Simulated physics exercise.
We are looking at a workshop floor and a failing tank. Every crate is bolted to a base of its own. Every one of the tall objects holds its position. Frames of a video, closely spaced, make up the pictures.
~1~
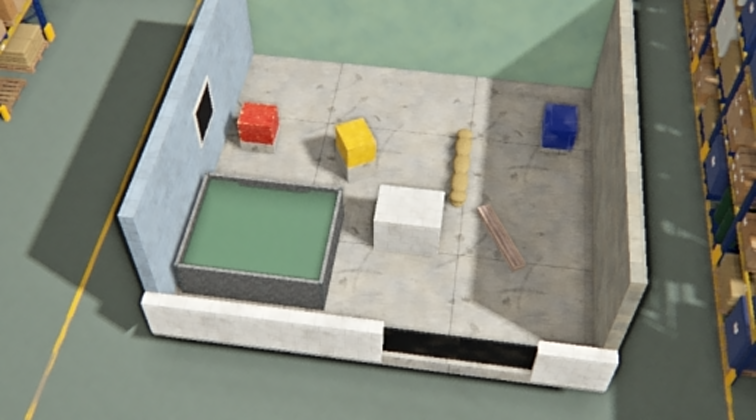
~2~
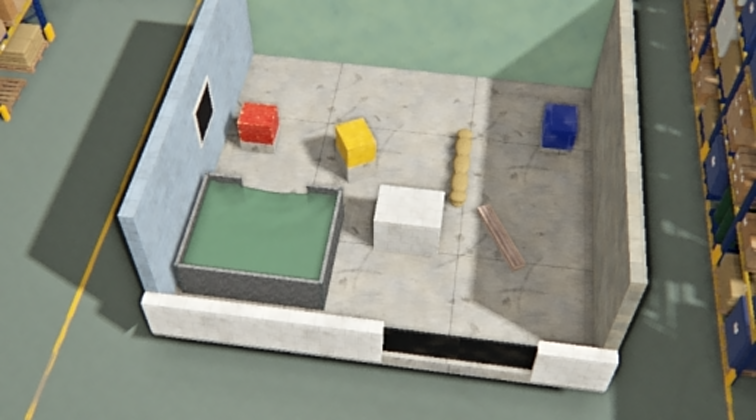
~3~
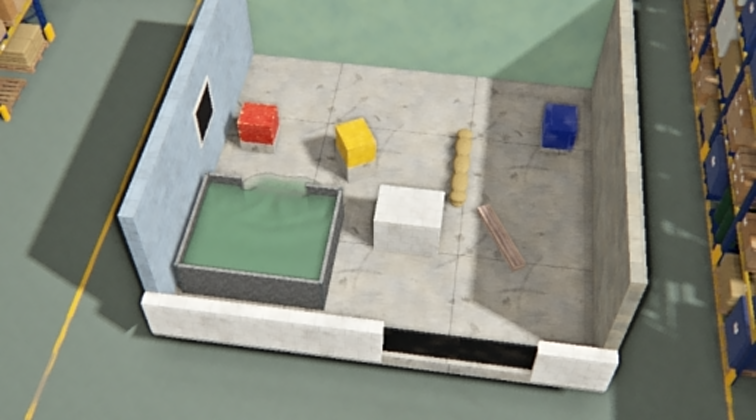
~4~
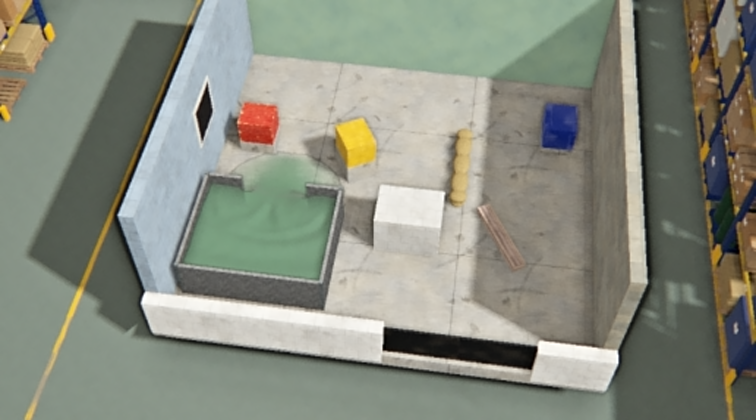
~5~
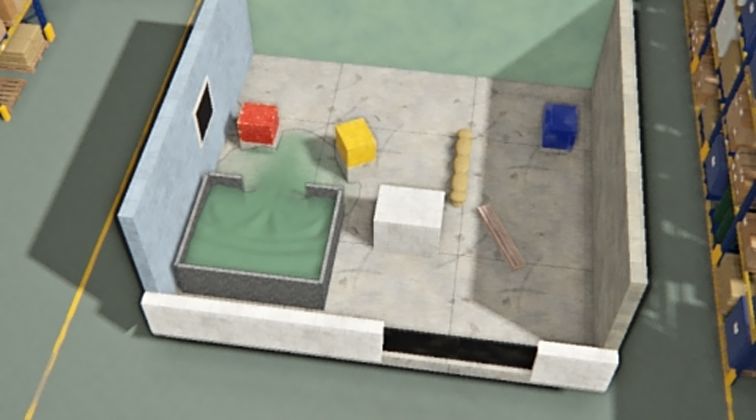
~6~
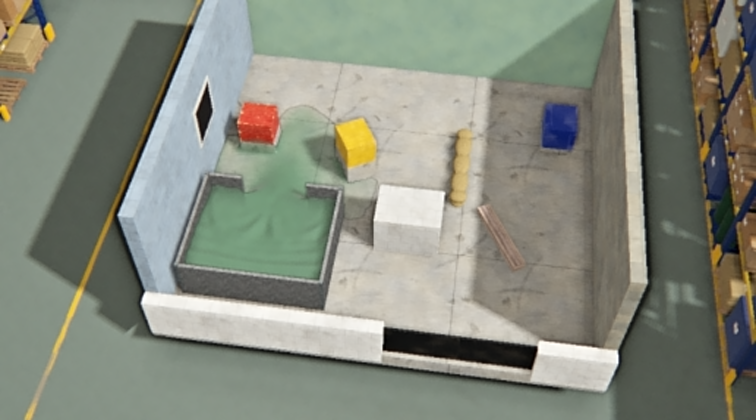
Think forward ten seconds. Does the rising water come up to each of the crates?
As I see it, the red crate will be caught by the water; the blue crate will be caught by the water; the yellow crate will be missed by the water.
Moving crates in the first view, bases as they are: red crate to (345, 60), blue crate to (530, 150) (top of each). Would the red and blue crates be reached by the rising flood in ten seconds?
Reading - red crate: Flooded, blue crate: Untouched.
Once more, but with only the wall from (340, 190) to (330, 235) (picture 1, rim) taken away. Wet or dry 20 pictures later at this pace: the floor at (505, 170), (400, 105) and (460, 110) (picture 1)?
Spot one: Spared by the leak. Spot two: Reached by the flood. Spot three: Reached by the flood.
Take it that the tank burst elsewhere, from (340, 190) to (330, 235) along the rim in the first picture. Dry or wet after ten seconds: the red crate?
Looking at it, the red crate is left untouched.
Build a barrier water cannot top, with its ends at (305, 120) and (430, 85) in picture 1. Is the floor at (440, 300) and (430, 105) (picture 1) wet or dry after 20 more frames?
Untouched, reached.
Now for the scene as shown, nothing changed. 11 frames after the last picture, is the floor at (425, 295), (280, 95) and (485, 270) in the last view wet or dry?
Going through them one by one, the first is spared, the second waterlogged and the third spared.
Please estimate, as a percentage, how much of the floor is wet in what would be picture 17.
Around 35 percent, give or take.
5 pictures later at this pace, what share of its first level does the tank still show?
Some 68 per cent.
A moment on, water covers 25 % of the floor; the red crate water round its plinth, the blue crate not reached, the yellow crate water round its plinth.
Next, water covers 35 % of the floor; the red crate water round its plinth, the blue crate not reached, the yellow crate water round its plinth.
Then, water covers 55 % of the floor; the red crate water round its plinth, the blue crate water round its plinth, the yellow crate water round its plinth.
Later, water covers 75 % of the floor; the red crate water round its plinth, the blue crate water round its plinth, the yellow crate water round its plinth.
In the end, water covers 95 % of the floor; the red crate was topped, the blue crate was topped, the yellow crate stayed above the water.
